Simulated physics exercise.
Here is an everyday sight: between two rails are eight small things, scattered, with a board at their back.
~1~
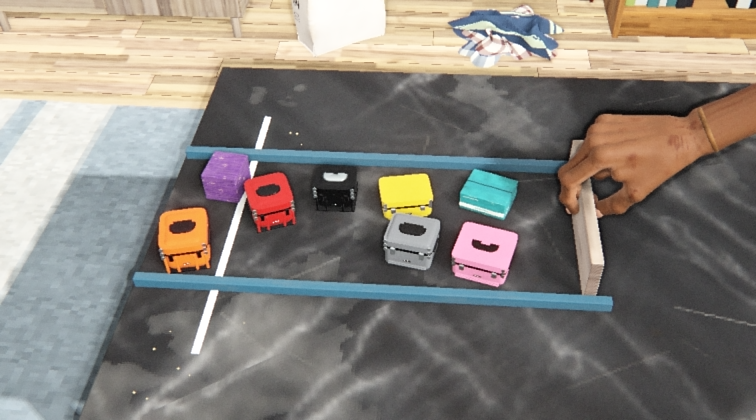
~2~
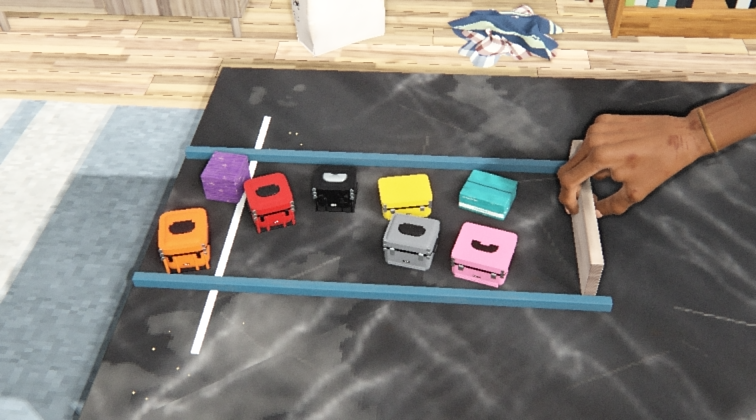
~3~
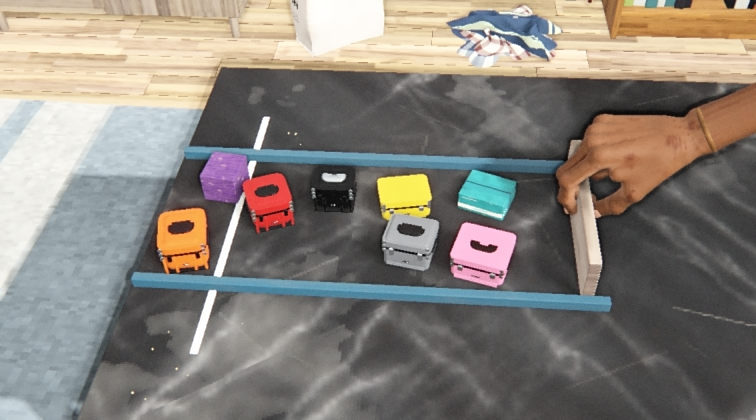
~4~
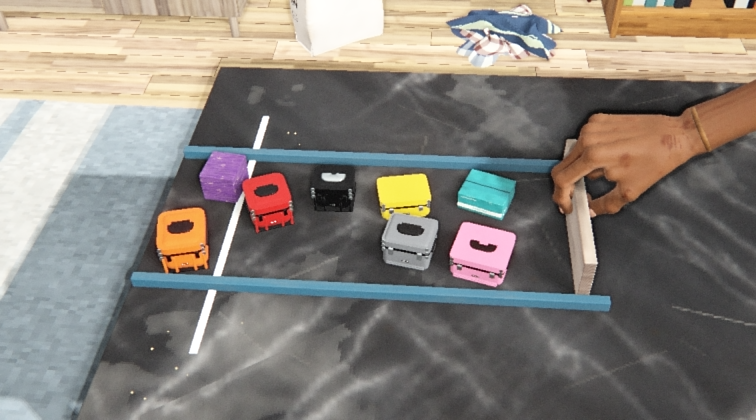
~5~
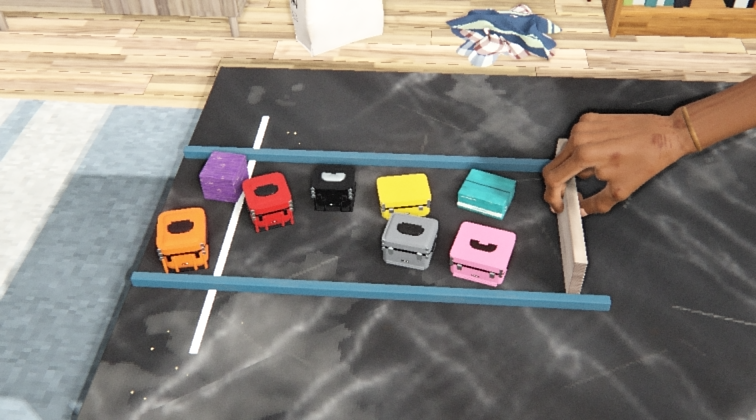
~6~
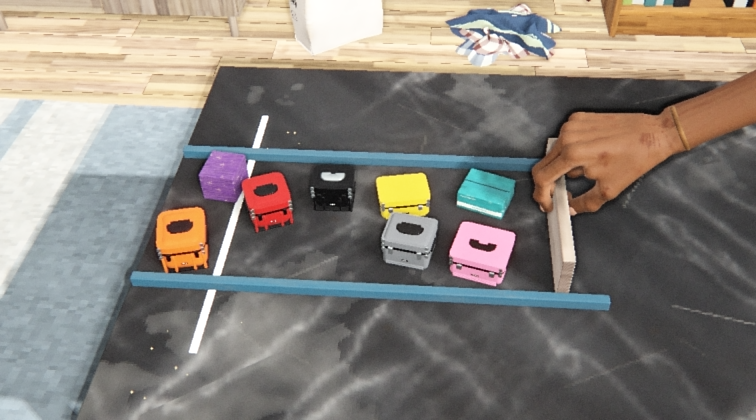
The clip opens on a dark marbled tabletop where eight small, colourful box-like items sit between two blue rails, with a hand gripping a wooden board at the right. The hand then slides the board a short way left toward the items, which stay in place without being touched.
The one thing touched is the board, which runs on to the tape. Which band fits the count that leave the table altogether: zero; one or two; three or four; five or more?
Three to four lost.
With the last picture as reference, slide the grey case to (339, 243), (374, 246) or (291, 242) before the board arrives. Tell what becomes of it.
The grey case stays put; stays put; stays put.
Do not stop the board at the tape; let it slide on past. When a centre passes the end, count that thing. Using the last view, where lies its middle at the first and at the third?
The middle is near (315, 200) first and near (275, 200) after.
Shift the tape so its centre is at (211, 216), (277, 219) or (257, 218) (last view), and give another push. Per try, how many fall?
Tallies in the order given: 6, 1, 4.
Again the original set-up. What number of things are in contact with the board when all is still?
Counting them up gives 2.
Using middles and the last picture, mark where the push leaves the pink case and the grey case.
You'll find the pink case at roughly (196, 246) and the grey case at roughly (149, 232).
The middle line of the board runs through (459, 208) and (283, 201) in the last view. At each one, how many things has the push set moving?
I make it 4 at the first spot and 8 at the other.
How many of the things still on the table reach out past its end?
Overhang count: 2.
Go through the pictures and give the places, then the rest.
The first frame shows orange case (186, 240); purple block (227, 177); red case (270, 202); board (583, 215); tape (237, 217).
The second frame shows purple block (227, 177); yellow case (405, 198).
The third frame shows red case (269, 203); turquoise box (487, 194).
The fourth frame shows orange case (184, 240); black case (334, 188).
The fifth frame shows purple block (225, 177); pink case (482, 254).
The sixth frame shows orange case (184, 240); purple block (225, 176); red case (268, 202); board (557, 213); tape (235, 216).
Early on, none off yet; orange case at rest near (184, 240); purple block at rest near (225, 176); red case at rest near (268, 202).
A while later, none off yet; orange case at rest near (182, 240); purple block travelled about its own width near (186, 173); red case travelled about its own width near (218, 207).
Finally, the number that fall off is three or four; lost, black case, red case, purple block and orange case.
